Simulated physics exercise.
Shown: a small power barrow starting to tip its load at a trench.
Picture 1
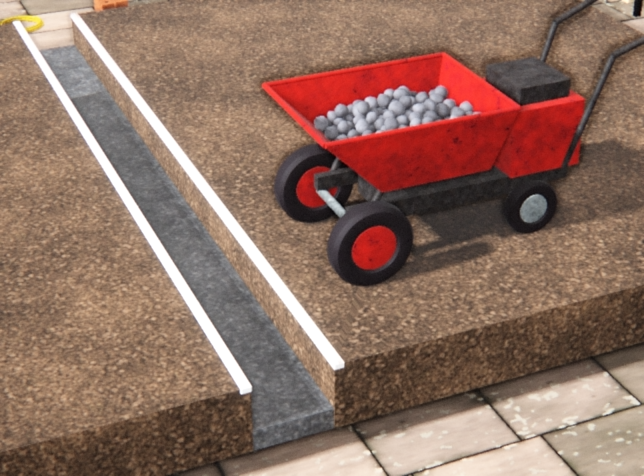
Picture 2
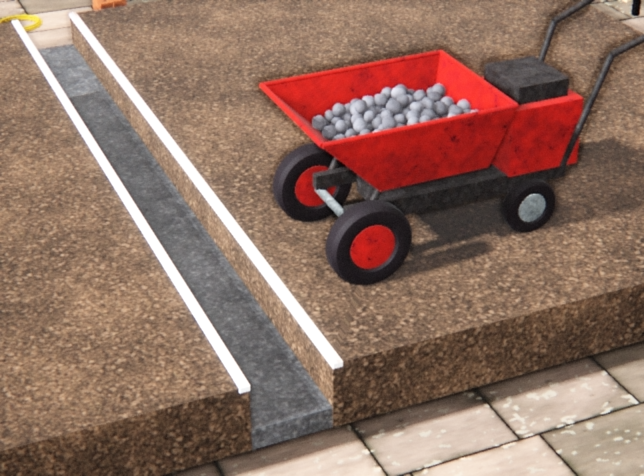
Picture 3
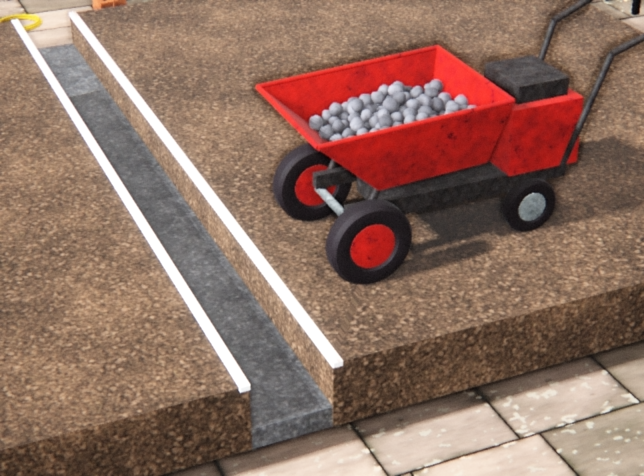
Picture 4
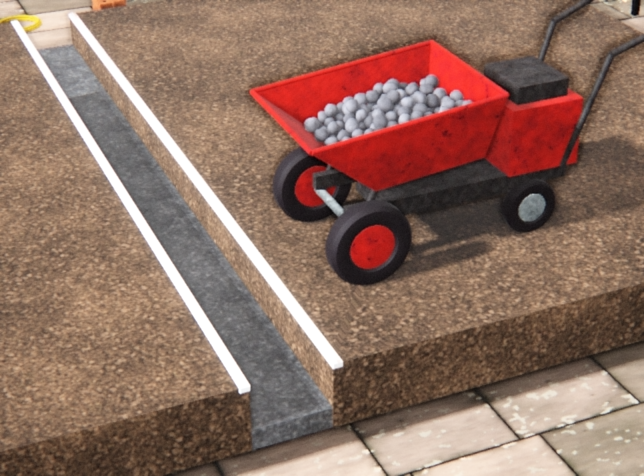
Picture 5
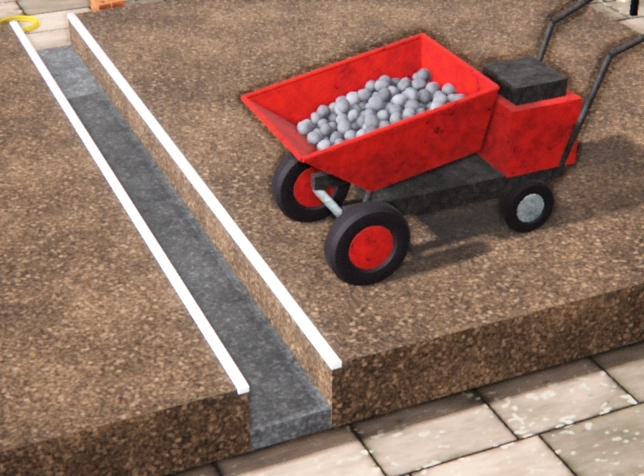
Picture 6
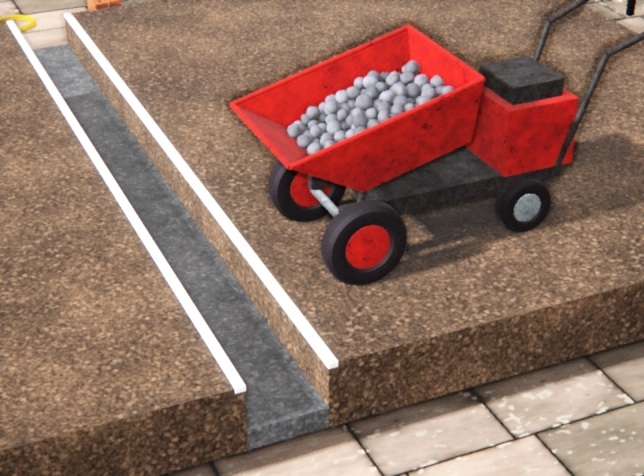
A red power barrow loaded with round grey cobbles stands at the right on a raised bed of brown, gritty ground, seen from above at an angle. To its left, a straight grey-floored trench with white-edged sides runs from the upper left to the front, where pale paving lies below. The skip starts level, then tilts slowly forward and leftward, its rear lifting, while the wheels and the view stay almost still.
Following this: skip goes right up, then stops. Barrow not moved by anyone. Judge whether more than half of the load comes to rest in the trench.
Result: Mostly in.
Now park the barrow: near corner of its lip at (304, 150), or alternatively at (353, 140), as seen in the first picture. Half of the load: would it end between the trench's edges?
A minority, then a majority.
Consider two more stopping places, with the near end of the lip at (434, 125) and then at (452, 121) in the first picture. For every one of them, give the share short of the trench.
You'd get 40 in a hundred the first time and 50 in a hundred the second.
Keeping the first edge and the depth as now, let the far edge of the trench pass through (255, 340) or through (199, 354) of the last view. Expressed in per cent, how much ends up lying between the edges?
Well, it'd be something like 0 per cent the first time and 90 per cent the second.
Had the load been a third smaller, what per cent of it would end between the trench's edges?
I'd reckon close to 80 in every hundred.
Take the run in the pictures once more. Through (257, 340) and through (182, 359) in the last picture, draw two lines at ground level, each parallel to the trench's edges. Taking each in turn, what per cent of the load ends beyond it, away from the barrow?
Roughly 70 per cent, then roughly 20 per cent.
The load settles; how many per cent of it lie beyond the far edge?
Around 30 per cent.
Soon, skip tipped steeply; all in the skip.
A while on, skip tipped right over; most in the skip; about a quarter in or heaped over the trench; a stray few beyond it; a stray few falling.
Towards the end, skip tipped right over; a stray few in the skip; about two thirds in or heaped over the trench; about a third beyond it.
Finally, skip tipped right over; about two thirds in or heaped over the trench; about a third beyond it.
